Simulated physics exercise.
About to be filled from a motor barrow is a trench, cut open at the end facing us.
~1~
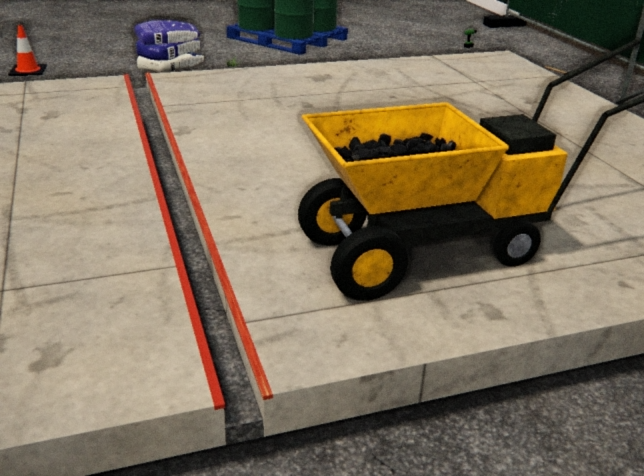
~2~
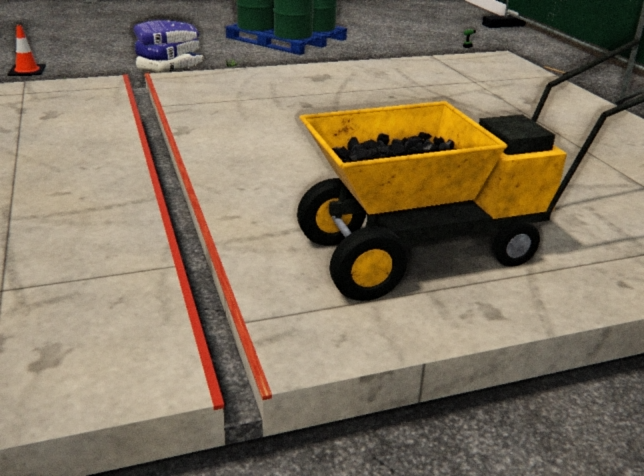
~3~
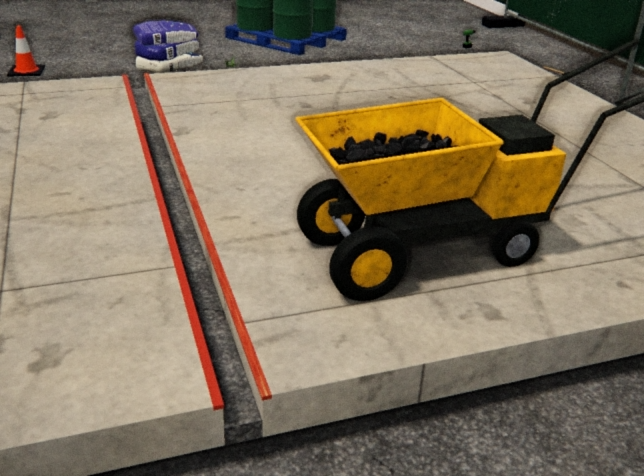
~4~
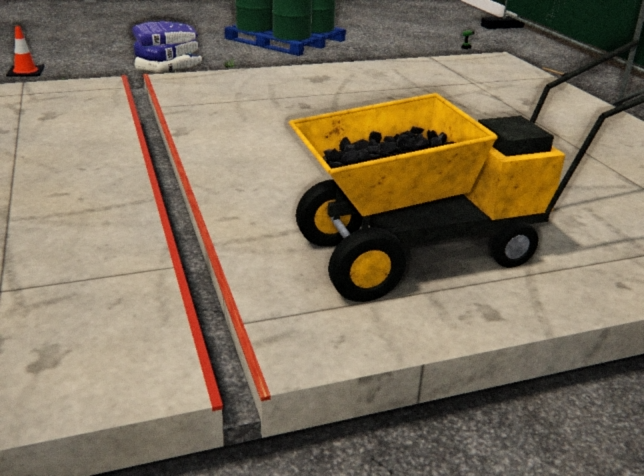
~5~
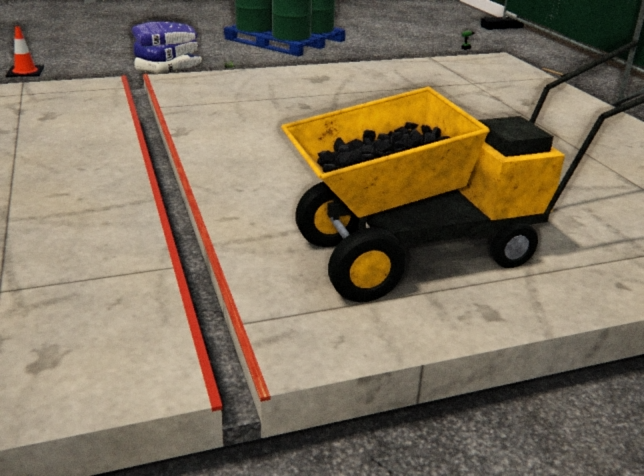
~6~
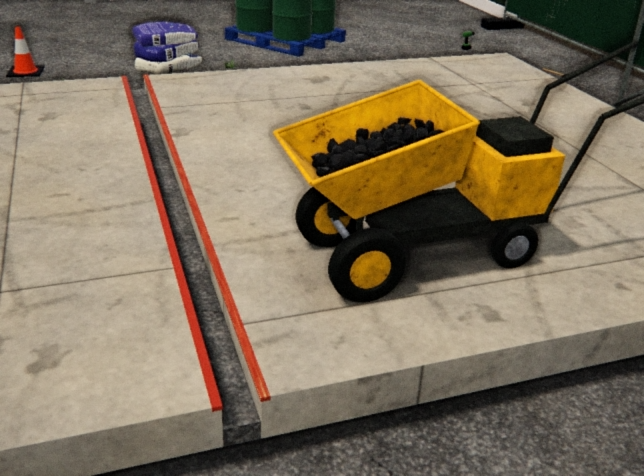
On a concrete slab, a yellow barrow's skip of black lumps gradually tilts left toward a narrow trench.
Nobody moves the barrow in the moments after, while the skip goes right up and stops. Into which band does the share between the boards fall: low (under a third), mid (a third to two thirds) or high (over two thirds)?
The mid band.
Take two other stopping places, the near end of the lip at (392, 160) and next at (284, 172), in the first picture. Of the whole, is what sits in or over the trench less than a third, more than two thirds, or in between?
Lab note - position 1: Under a third; position 2: Below one third.
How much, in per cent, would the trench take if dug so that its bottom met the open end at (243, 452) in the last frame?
Around 70 per cent.
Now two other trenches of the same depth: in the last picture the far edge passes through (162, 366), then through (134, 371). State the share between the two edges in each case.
Lab note: Case 1 around 70 %, case 2 70 %.
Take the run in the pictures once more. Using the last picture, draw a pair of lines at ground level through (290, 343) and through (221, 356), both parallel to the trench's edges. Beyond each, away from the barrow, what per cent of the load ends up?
Close to 80 and 30 per cent respectively.
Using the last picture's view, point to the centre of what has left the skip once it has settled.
Roughly pixel (207, 286).
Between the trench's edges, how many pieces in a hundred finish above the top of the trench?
I'd say around 30 percent.
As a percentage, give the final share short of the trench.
Estimate: Some 15 percent.
Soon after the last picture, skip tipped steeply; all in the skip.
A little later, skip tipped right over; nearly all in the skip; a small part short of the trench; a stray few in or heaped over the trench; a stray few falling.
Later still, skip tipped right over; about a third in the skip; a small part short of the trench; about half in or heaped over the trench; a small part beyond it.
At rest, skip tipped right over; about a quarter in the skip; a small part short of the trench; about half in or heaped over the trench; a small part beyond it.
